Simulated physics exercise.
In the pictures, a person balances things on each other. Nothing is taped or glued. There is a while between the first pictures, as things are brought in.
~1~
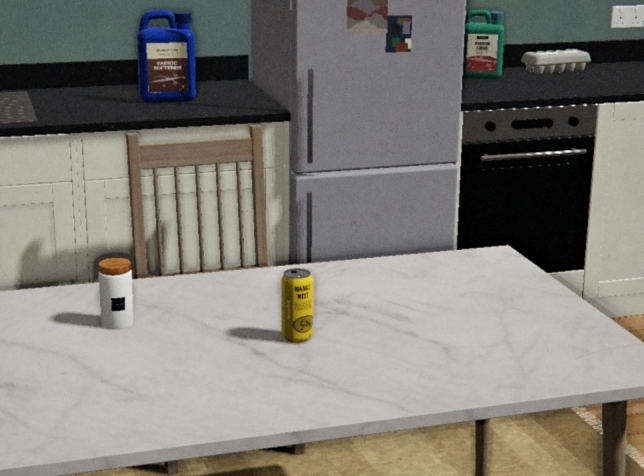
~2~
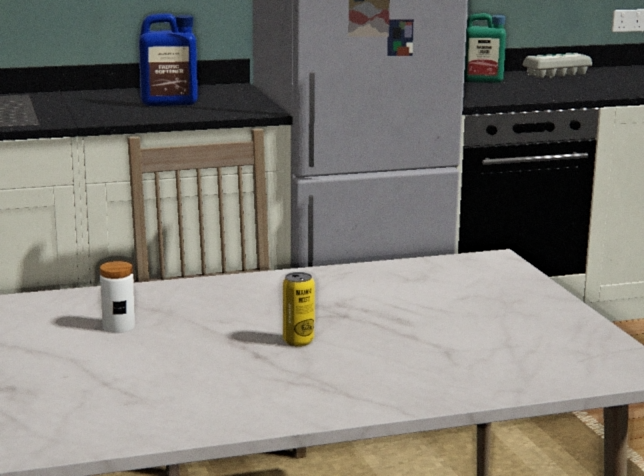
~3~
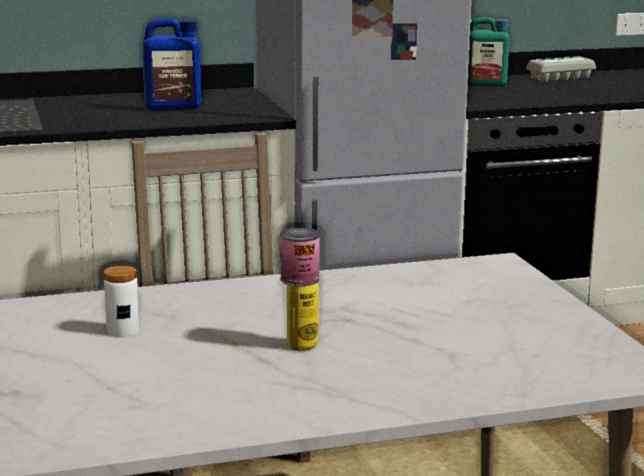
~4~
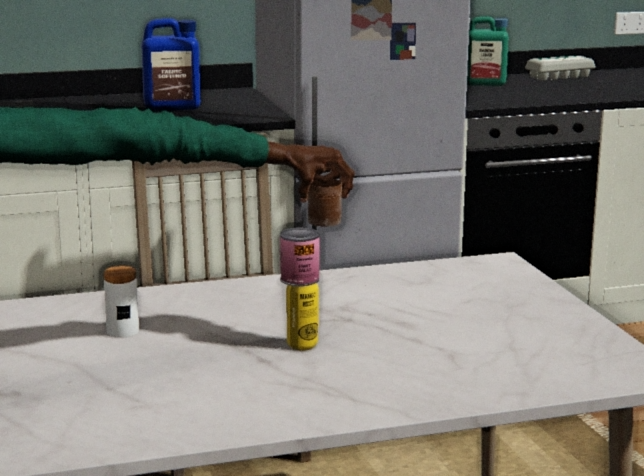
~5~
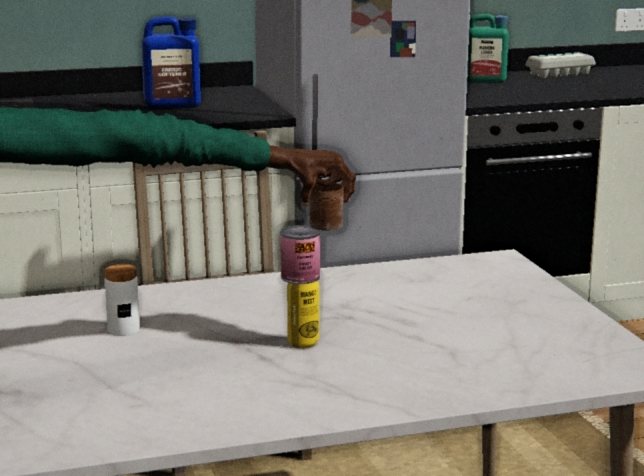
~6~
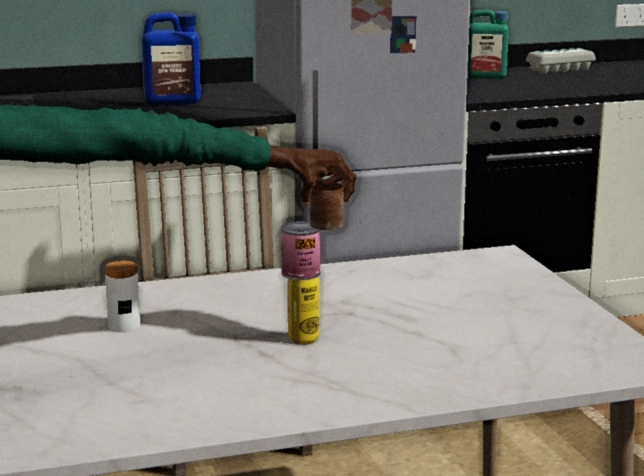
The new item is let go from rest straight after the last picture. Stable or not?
It fails.
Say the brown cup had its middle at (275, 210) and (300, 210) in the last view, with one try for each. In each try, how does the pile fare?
Try one: Collapse. Try two: Stable.
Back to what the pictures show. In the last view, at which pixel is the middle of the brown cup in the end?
About (343, 318).
Then, 0.40 s past the last view, brown cup now fallen.
Then, 0.80 s past the last view, nothing new.
Finally, fallen, brown cup; the other 3 still in place. Final places as the last picture's camera would see them, brown cup near (343, 318). The pile comes apart.
